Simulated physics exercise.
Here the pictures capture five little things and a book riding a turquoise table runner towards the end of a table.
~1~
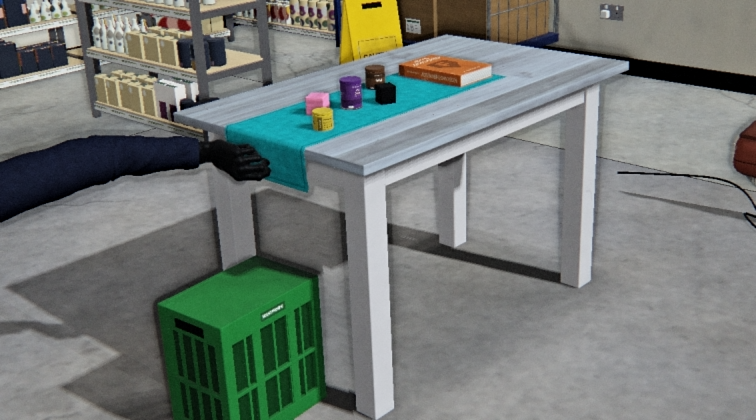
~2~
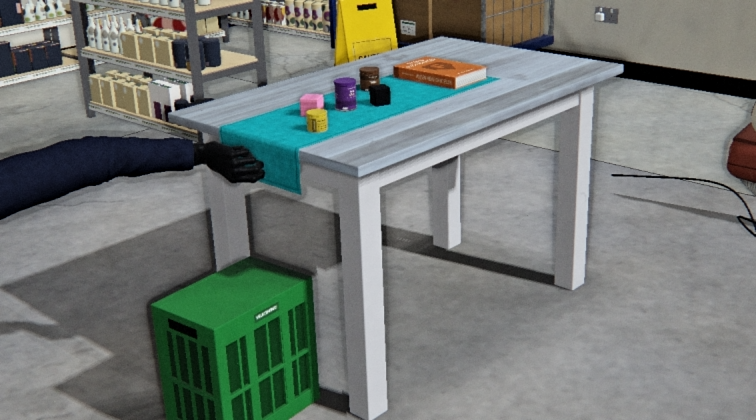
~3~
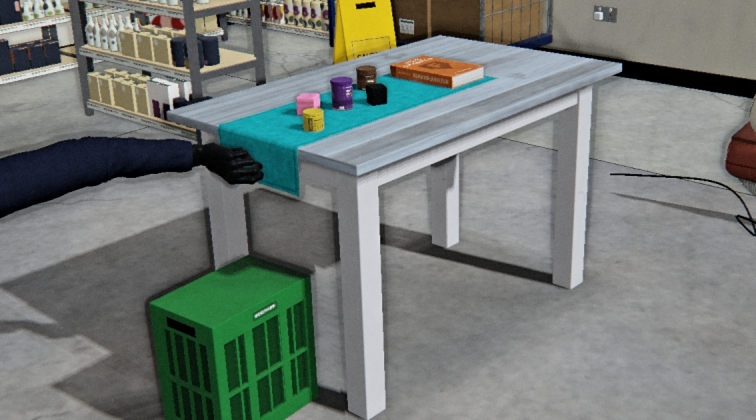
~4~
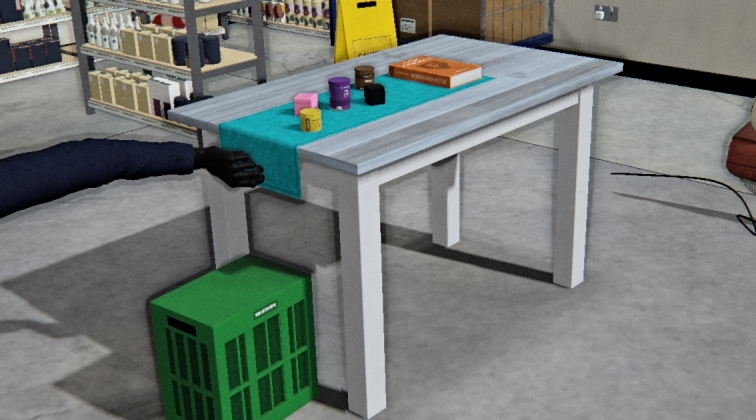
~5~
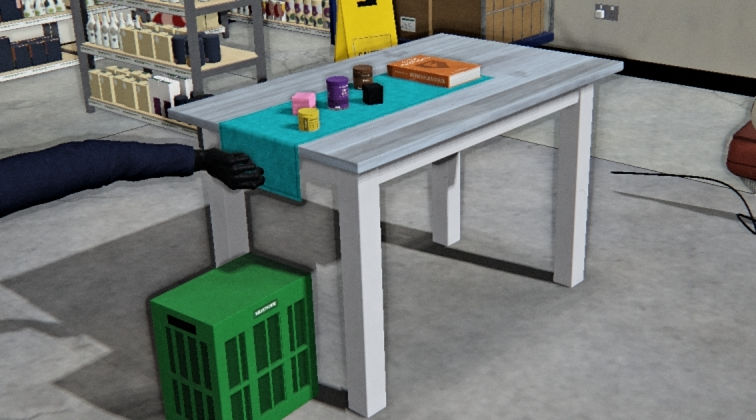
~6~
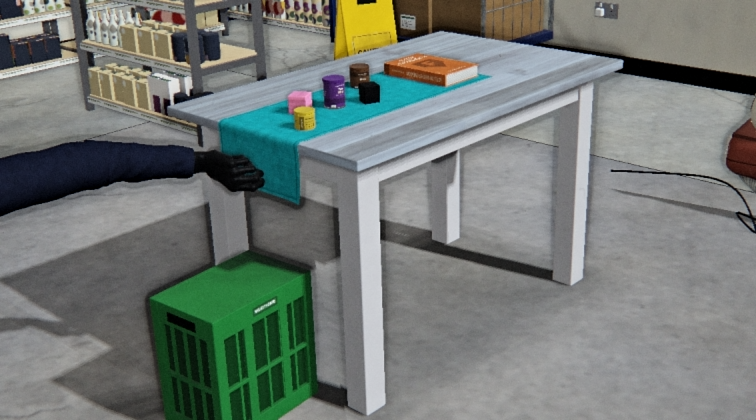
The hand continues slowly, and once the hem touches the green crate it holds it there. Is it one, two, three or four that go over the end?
It drops two things over the edge.
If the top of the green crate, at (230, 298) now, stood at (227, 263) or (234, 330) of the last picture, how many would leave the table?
Then 1, then 3.
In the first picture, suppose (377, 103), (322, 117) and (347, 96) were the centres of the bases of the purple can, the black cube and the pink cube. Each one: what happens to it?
The purple can holds on; the black cube comes down; the pink cube does not fall.
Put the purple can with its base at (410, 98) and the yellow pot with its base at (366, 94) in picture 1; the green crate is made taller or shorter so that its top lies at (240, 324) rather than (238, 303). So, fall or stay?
The purple can stays aboard, and the yellow pot stays aboard.
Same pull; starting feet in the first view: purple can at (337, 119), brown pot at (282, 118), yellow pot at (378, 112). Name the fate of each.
My call: The purple can takes a tumble; the brown pot takes a tumble; the yellow pot hangs on.
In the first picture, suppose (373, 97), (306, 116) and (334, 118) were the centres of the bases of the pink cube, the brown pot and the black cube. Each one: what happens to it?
Pink cube - stays aboard, brown pot - leaves the top, black cube - leaves the top.
Early on, hem near (262, 215); all still up.
Midway, hem near (264, 250); yellow pot gone.
Near the end, hem on the crate; yellow pot and pink cube gone.
Finally, hem on the crate; yellow pot and pink cube gone. The answer is two.
